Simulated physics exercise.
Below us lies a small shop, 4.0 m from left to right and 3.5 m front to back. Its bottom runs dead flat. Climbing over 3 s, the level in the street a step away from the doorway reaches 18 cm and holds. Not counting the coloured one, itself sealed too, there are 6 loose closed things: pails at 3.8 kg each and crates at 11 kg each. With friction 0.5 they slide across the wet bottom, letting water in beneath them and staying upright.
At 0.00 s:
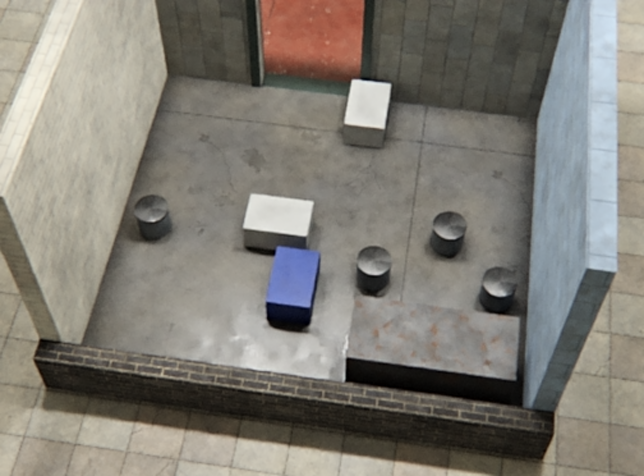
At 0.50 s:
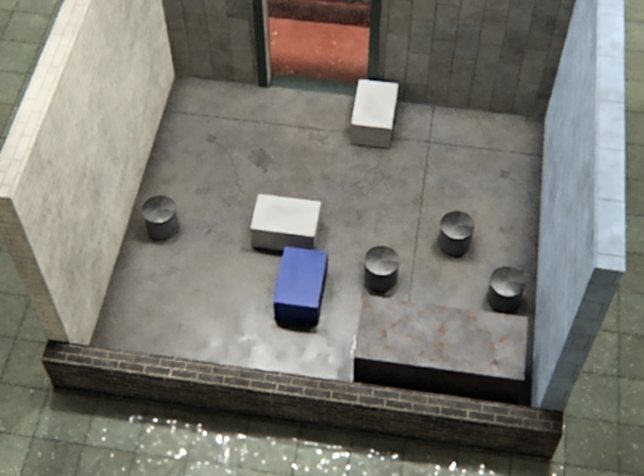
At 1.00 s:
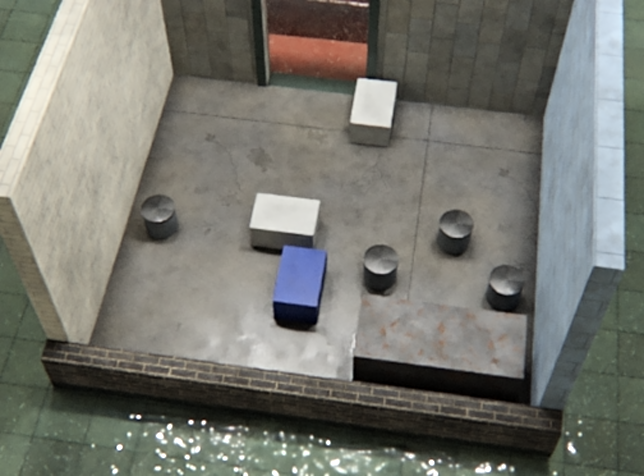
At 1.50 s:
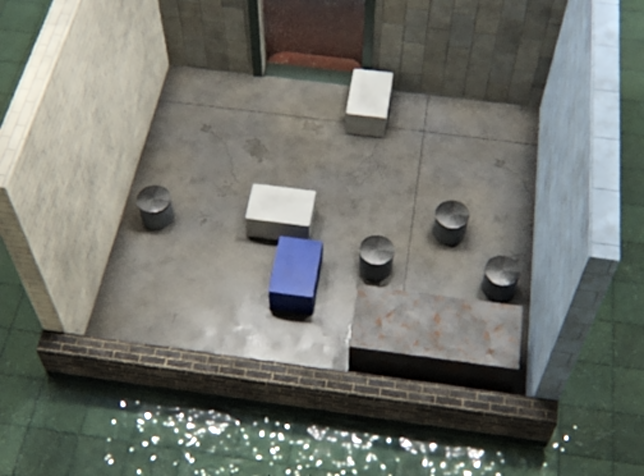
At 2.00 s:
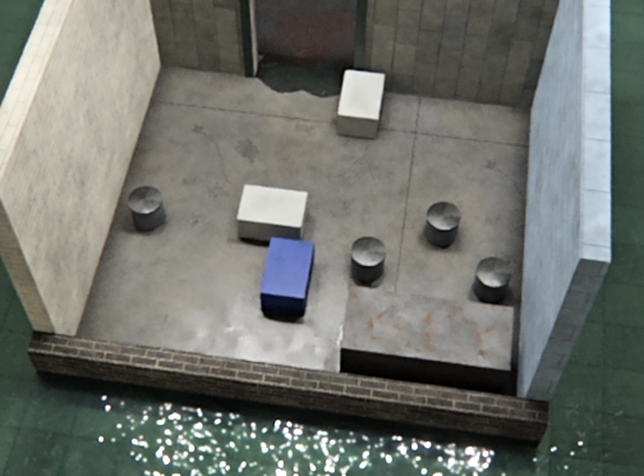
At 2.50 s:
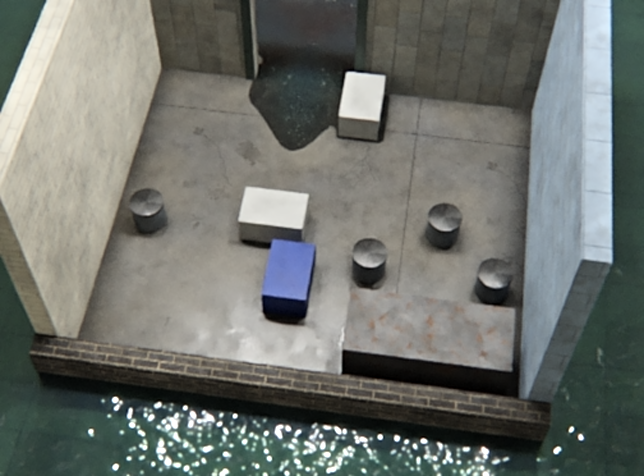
The clip shows a small walled room with a blue crate, two white crates and four grey pails as water spreads around it outside, then enters through the back doorway onto the floor, while the objects stay in place.
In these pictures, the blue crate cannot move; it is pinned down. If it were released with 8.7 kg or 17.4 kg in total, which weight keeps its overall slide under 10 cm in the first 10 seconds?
Going by the pictures, it is pinned by neither mass.
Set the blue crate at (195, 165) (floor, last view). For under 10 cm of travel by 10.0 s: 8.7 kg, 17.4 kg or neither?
Result: Both fail.
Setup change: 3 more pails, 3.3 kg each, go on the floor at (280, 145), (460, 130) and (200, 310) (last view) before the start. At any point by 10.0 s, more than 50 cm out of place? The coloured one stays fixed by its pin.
Result, in order - exceeds it; falls shy; exceeds it.
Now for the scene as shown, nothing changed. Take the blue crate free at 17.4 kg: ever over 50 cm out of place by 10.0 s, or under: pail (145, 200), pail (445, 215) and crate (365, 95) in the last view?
In order, the three come out above, beneath and beneath.
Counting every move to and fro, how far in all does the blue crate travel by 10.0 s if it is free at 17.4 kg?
I'd say close to 50 cm in total.
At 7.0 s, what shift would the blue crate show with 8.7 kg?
I'd put it at roughly 60 cm.
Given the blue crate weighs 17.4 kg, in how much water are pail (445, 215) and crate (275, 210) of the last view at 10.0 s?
Around 4 cm and 12 cm.
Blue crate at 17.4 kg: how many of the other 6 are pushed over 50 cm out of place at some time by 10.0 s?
The tally stands at 4.
After 3.5 s the blue crate would be 0 cm from its start with 8.7 kg and 0 cm from its start with 17.4 kg; 0 cm of water round it then.
After 4.5 s the blue crate would be 4 cm from its start with 8.7 kg and 0 cm from its start with 17.4 kg; 2 cm of water round it then.
After 7.0 s the blue crate would be 70 cm from its start with 8.7 kg and 0 cm from its start with 17.4 kg; 5 cm of water round it then.
After 10.0 s the blue crate would be 81 cm from its start with 8.7 kg and 44 cm from its start with 17.4 kg; 10 cm of water round it then.
